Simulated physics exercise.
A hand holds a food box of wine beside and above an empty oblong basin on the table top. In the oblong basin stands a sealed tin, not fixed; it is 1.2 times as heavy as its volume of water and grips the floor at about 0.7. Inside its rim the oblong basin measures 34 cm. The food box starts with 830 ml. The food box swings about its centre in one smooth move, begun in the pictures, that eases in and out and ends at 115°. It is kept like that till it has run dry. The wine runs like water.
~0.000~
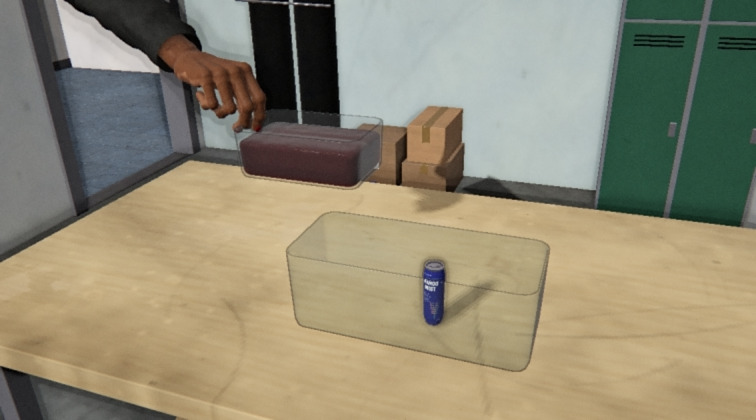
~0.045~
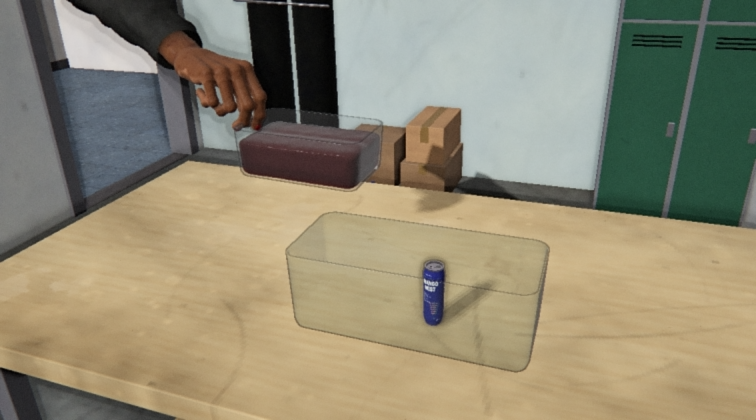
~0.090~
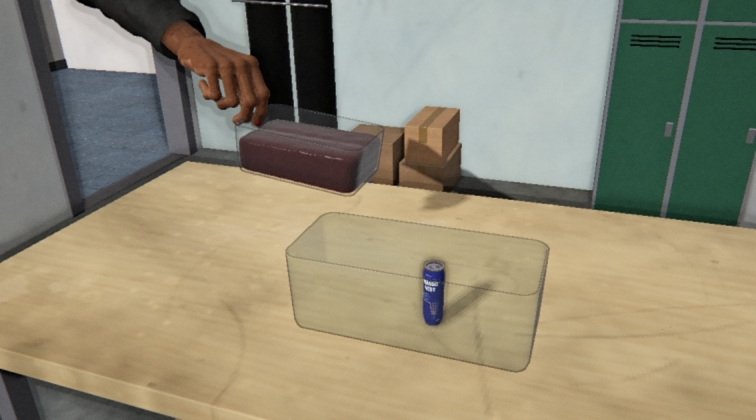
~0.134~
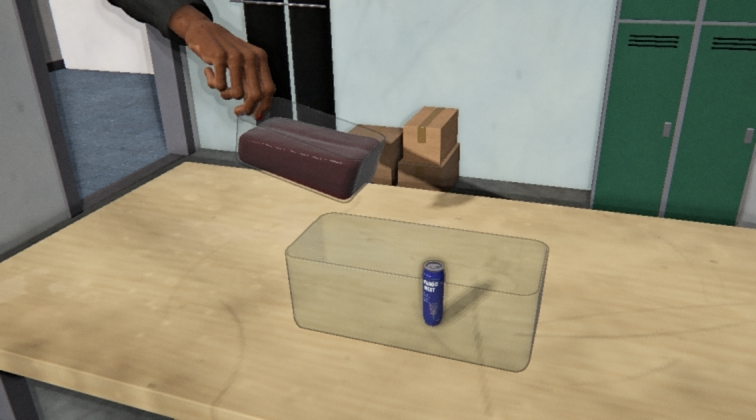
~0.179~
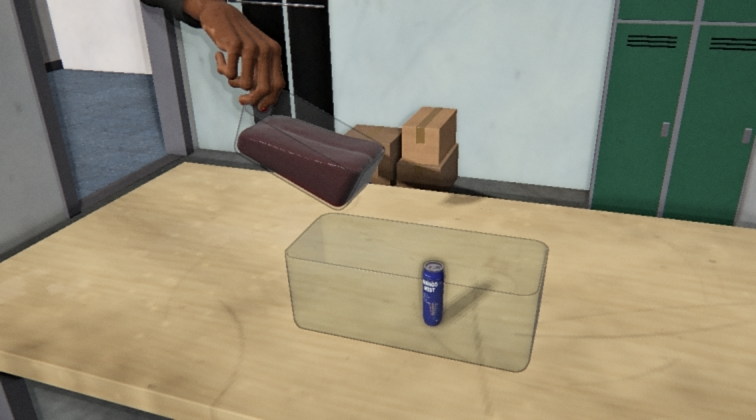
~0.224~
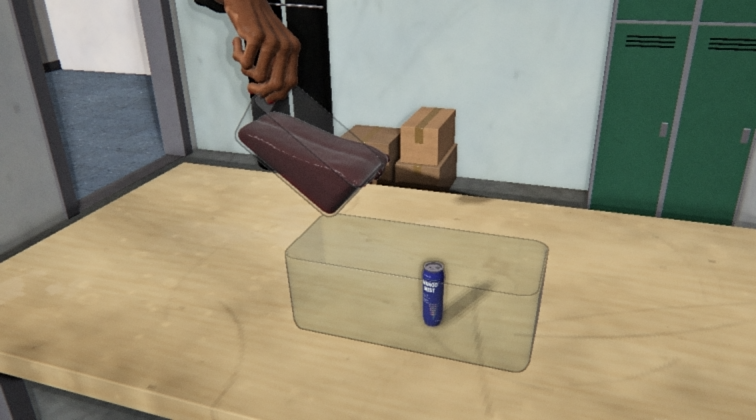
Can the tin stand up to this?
The tin goes over.
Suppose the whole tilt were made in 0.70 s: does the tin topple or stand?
The tin topples.
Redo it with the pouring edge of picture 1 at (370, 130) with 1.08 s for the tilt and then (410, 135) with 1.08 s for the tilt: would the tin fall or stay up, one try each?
First it goes over; then it keeps standing.
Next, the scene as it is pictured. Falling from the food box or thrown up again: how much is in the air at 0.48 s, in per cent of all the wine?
Near 20 in a hundred.
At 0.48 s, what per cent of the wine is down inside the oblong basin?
Some 70 per cent.
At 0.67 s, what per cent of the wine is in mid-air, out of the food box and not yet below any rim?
Near 8 in a hundred.
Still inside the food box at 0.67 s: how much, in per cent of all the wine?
Near 1 in a hundred.
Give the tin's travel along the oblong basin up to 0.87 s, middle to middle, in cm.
About 7 cm.
By 0.48 s the tilt is 107° and 9 per cent is still to pour; the tin stands where it began.
By 0.67 s the tilt is 115° and 1 per cent is still to pour; the tin leans 35°.
By 0.87 s the tilt is 115° and 0 per cent is still to pour; the tin lies on its side.
By 1.08 s the tilt is 115° and 0 per cent is still to pour; the tin lies on its side.
At rest the tin lies on its side.
